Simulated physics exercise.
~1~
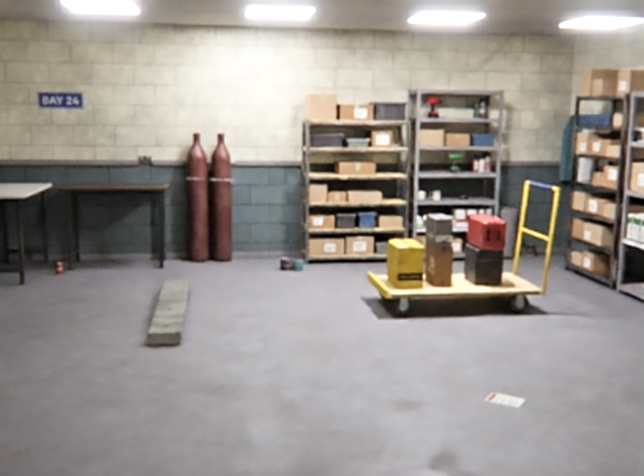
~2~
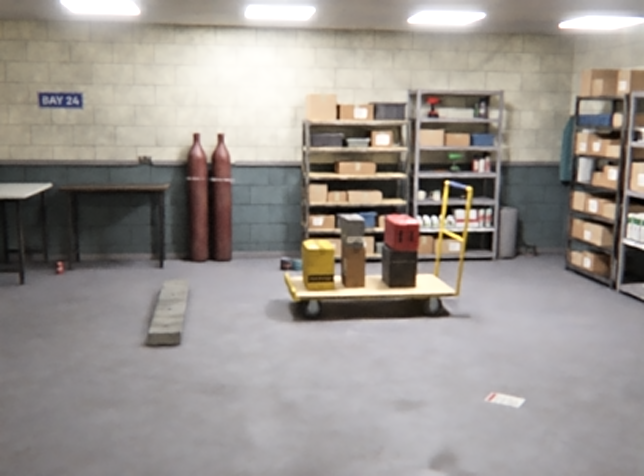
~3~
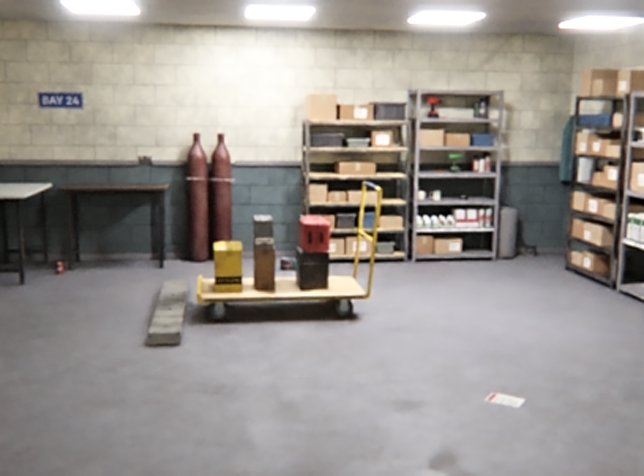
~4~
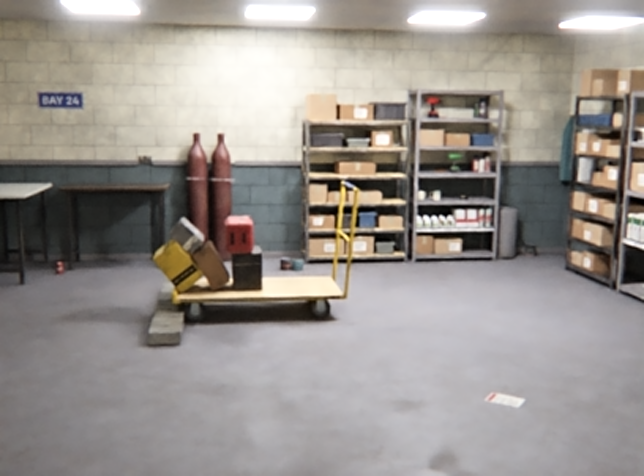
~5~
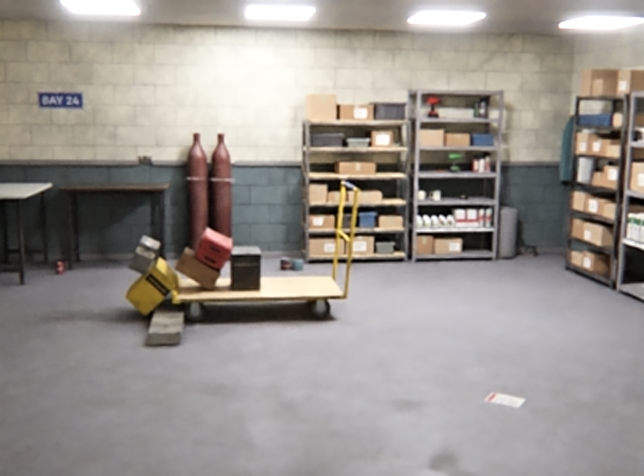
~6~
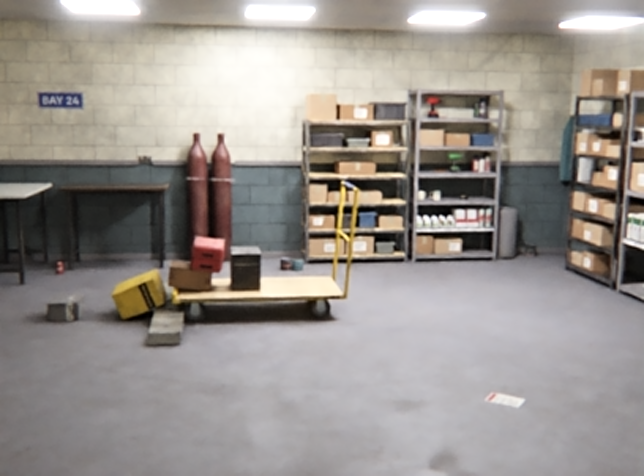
In this clip, a yellow platform trolley carrying five boxes and cases rolls left across a storeroom and stops abruptly at a grey kerb; the load topples forward, leaving the yellow and grey pieces on the floor while the red, brown and black ones remain aboard.
